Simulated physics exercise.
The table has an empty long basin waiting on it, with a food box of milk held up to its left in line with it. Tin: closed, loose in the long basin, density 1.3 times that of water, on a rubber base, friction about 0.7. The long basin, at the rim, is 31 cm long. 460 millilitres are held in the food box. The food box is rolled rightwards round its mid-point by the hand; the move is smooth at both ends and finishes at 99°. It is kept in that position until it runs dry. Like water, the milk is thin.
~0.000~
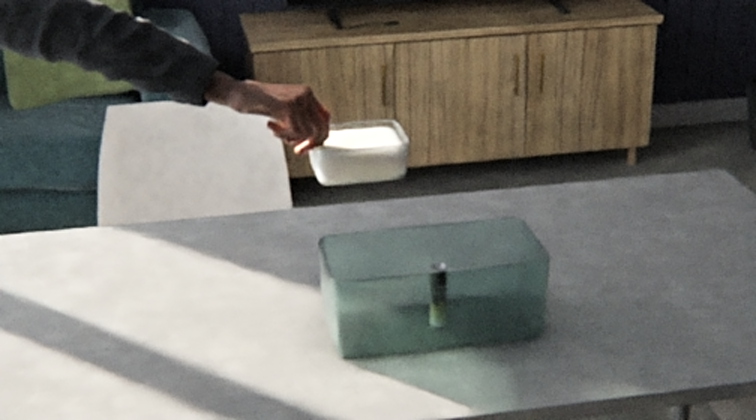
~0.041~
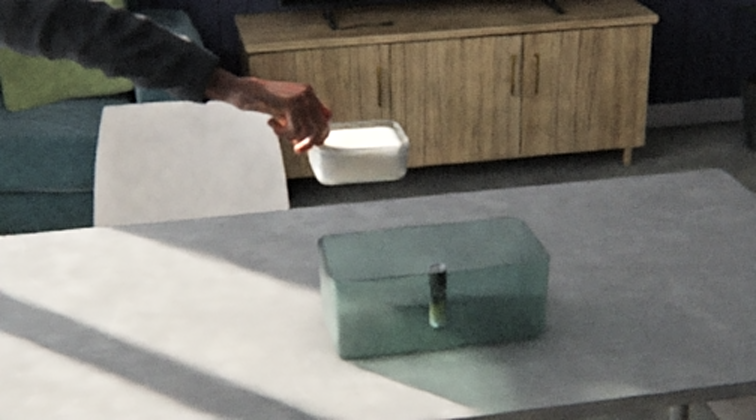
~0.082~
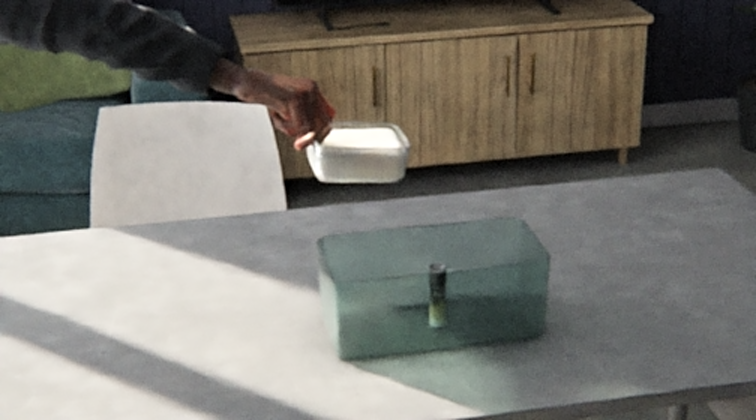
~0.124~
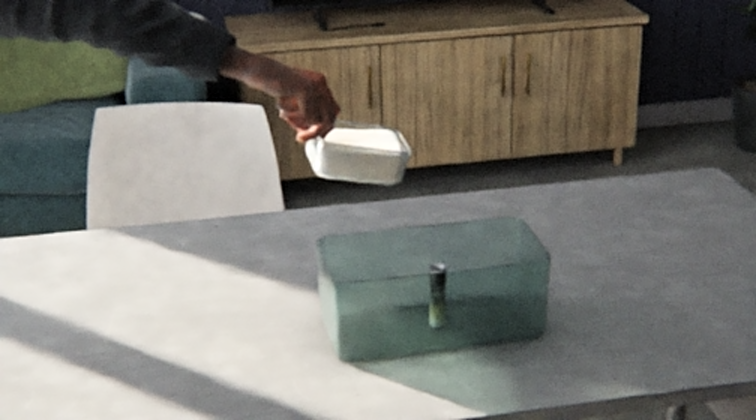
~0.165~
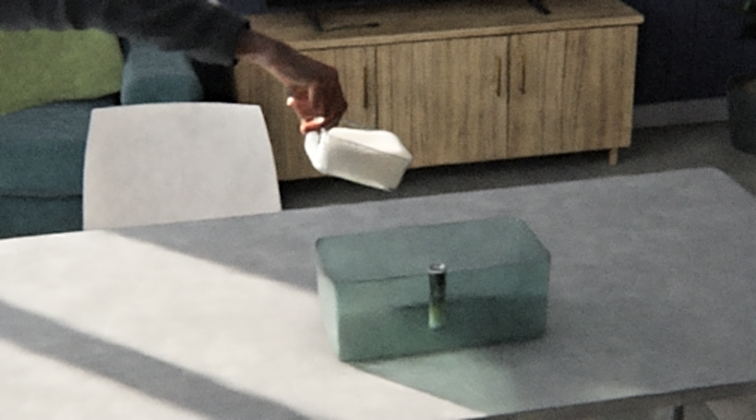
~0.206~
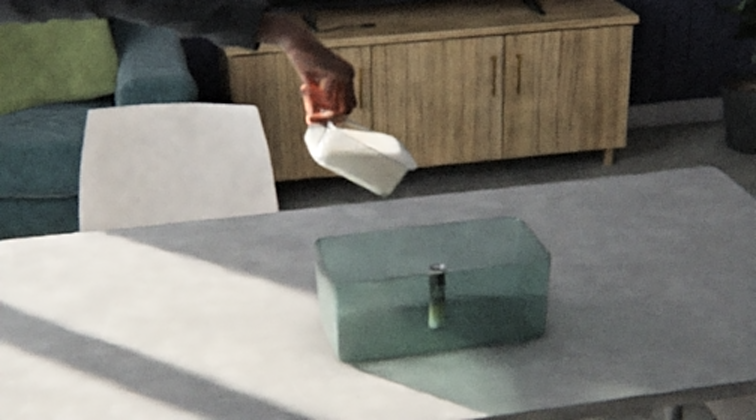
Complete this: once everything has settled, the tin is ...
Once everything has settled, the tin is standing up.
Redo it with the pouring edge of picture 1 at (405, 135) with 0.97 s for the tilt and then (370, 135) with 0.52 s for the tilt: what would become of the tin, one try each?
Try 1: Still standing; try 2: Tipped over.
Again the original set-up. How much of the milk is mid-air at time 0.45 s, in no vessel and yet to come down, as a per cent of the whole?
About 52 per cent.
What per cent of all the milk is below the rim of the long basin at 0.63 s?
Around 96 per cent of the whole.
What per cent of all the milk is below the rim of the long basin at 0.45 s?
Near 40 in a hundred.
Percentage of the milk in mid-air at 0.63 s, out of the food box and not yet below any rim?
Around 3 per cent of the liquid is in flight.
By 0.45 s the tilt is 95° and 10 per cent is still to pour; the tin stands where it began.
By 0.63 s the tilt is 99° and 2 per cent is still to pour; the tin stands where it began.
By 0.82 s the tilt is 99° and 0 per cent is still to pour; the tin stands where it began.
By 1.02 s the tilt is 99° and 0 per cent is still to pour; the tin stands where it began.
At rest the tin stands where it began.
